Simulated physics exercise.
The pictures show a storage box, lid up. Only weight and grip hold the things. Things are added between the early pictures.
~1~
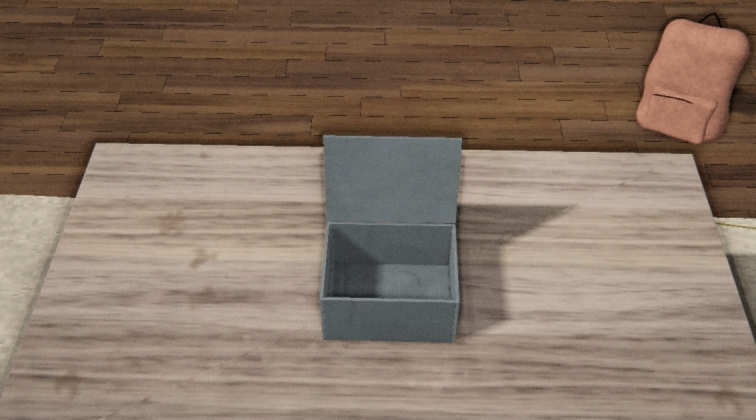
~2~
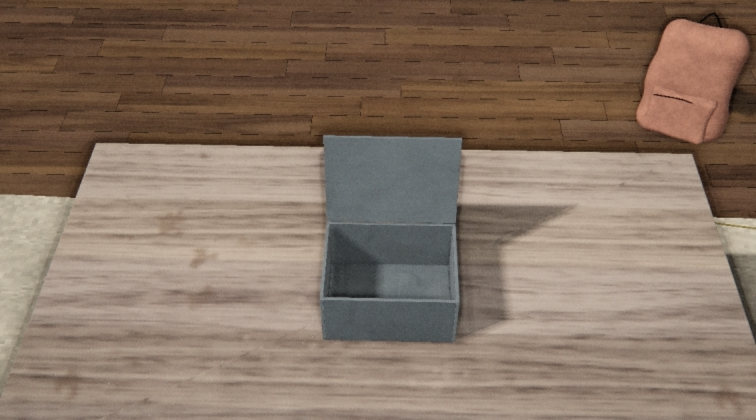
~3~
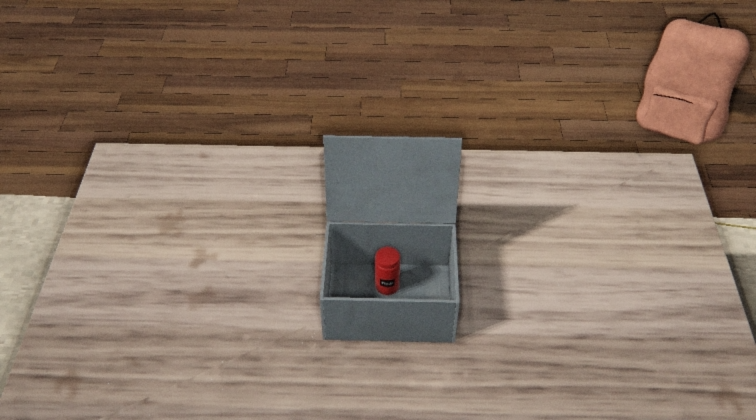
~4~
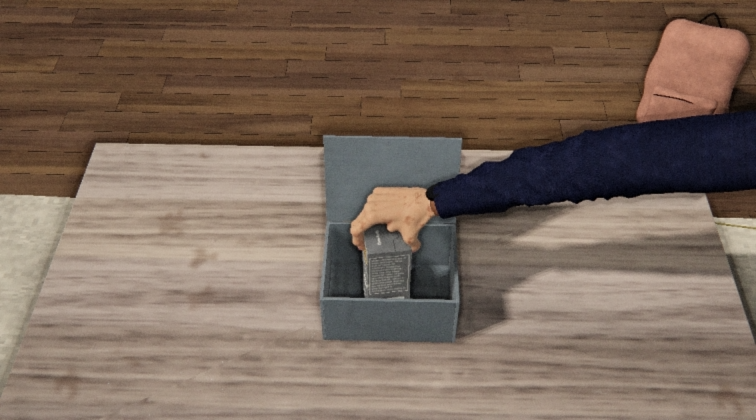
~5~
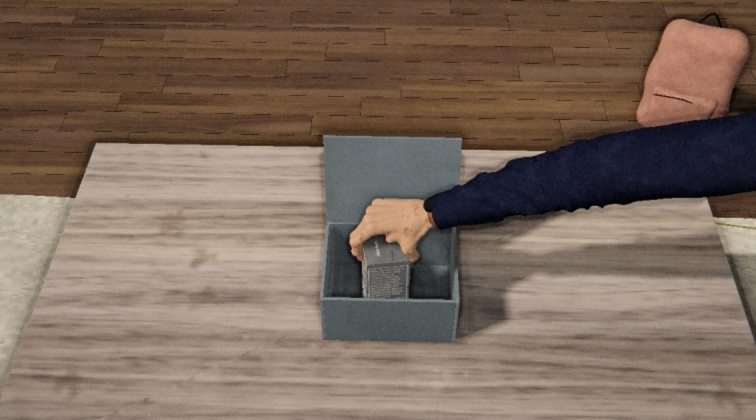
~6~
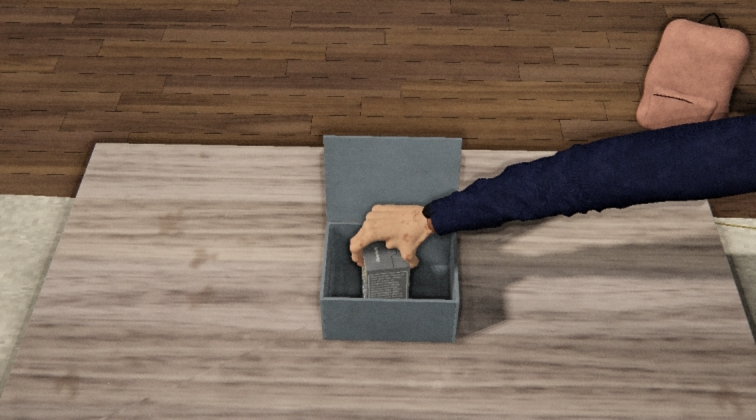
A hand in a dark blue sleeve lowered a grey carton into the open storage box on the table and kept holding it, after a small red shaker had appeared inside the empty box.
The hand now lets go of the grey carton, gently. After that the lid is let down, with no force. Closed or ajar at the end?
The lid stays ajar.
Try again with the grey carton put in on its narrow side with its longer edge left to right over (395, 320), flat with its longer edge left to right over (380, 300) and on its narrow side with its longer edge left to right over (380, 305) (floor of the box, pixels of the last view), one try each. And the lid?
In the first case it sits on the rim; in the second case it shuts flat; in the third case it shuts flat.
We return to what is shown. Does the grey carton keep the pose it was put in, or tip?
It keeps its pose.
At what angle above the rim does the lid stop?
About 35°.
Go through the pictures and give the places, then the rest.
In the first picture, the last thing is not in view yet.
In the second picture, the last thing is not in view yet.
In the third picture, the last thing is not in view yet; red shaker (388, 271).
In the fourth picture, coming down; grey carton (386, 270).
In the fifth picture, coming down; grey carton (385, 280).
In the sixth picture, put in, still held; grey carton (385, 286).
Then, 1.00 s after the last picture, lid starting down.
Then, 1.40 s after the last picture, lid 72° above the rim.
Then, 1.60 s after the last picture, lid 60° above the rim.
Then, 1.90 s after the last picture, lid 40° above the rim.
At rest, lid 36° above the rim; both in place. Seen from the same camera at the end, grey carton near (385, 286).
